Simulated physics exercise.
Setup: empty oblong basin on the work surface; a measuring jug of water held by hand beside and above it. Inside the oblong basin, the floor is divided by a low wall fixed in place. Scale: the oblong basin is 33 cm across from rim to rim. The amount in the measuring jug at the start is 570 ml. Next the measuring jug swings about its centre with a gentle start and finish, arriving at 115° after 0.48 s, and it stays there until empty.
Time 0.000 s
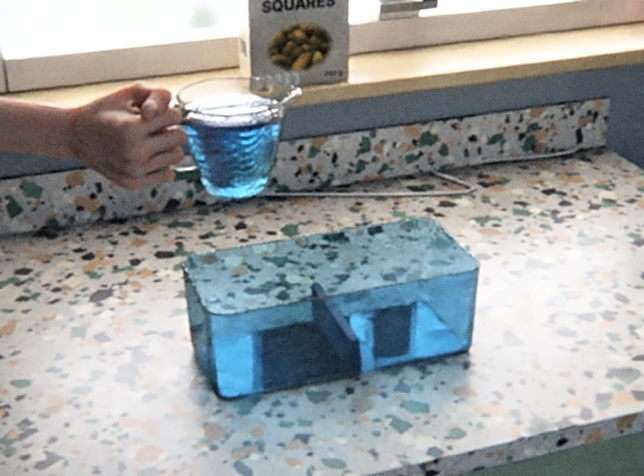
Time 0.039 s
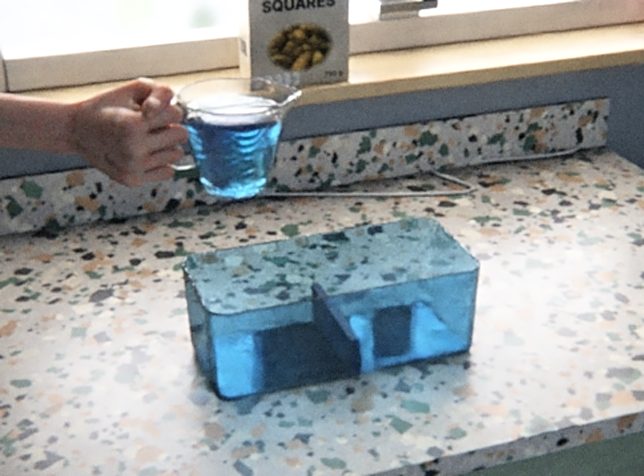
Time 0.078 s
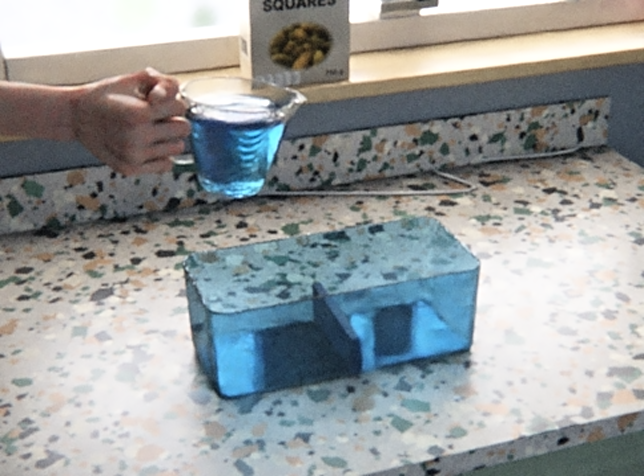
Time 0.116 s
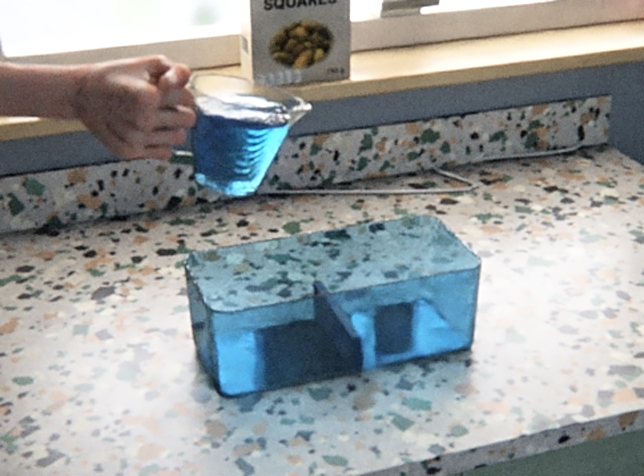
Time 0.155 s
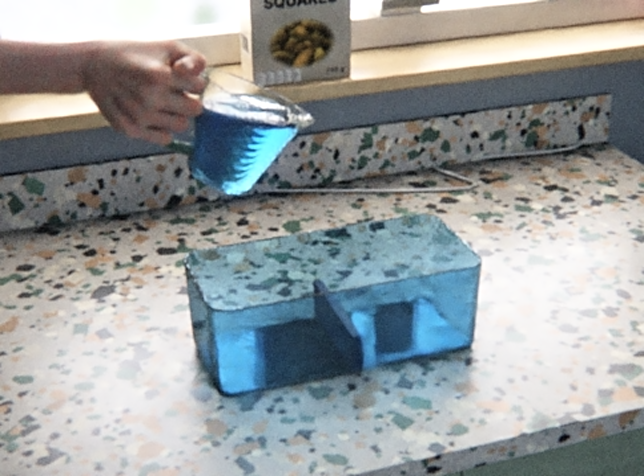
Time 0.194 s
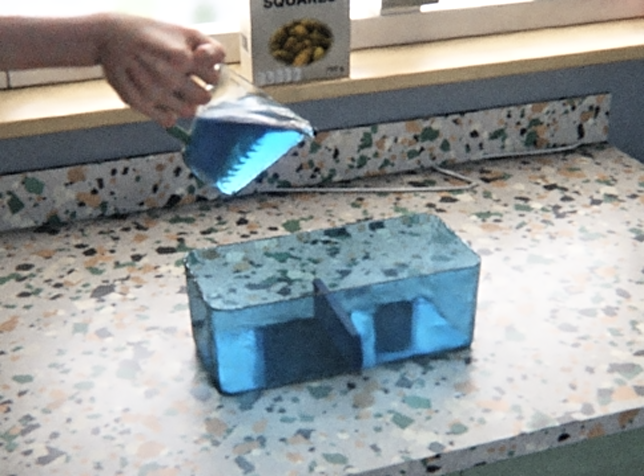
A hand tilts a glass jug of blue liquid rightward above a clear divided basin.
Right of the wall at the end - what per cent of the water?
Near 40 per cent.
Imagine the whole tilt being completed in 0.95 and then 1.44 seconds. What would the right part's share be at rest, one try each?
Roughly 70 per cent the first time and 80 per cent the second.
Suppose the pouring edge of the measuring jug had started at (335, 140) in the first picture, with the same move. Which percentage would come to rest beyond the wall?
It would then come to around 65 percent.
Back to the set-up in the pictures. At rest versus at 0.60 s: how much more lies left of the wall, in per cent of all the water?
About 6 percent.
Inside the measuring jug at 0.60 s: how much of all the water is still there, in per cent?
Some 0 per cent.
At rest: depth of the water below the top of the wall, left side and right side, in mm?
Roughly 34 mm on the left side and roughly 38 mm on the right.
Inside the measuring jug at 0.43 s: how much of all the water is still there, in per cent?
Some 22 % of it is still there.
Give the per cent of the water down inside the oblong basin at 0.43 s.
About 40 per cent.
After 0.43 s the tilt is 112° and 23 per cent is still to pour, 5 is left of the wall and 36 right of it.
After 0.60 s the tilt is 115° and 0 per cent is still to pour, 47 is left of the wall and 42 right of it.
After 0.78 s the tilt is 115° and 0 per cent is still to pour, 52 is left of the wall and 39 right of it.
After 0.98 s the tilt is 115° and 0 per cent is still to pour, 53 is left of the wall and 40 right of it.
In the end 53 per cent lies left of the wall, 40 right of it and 6 outside.
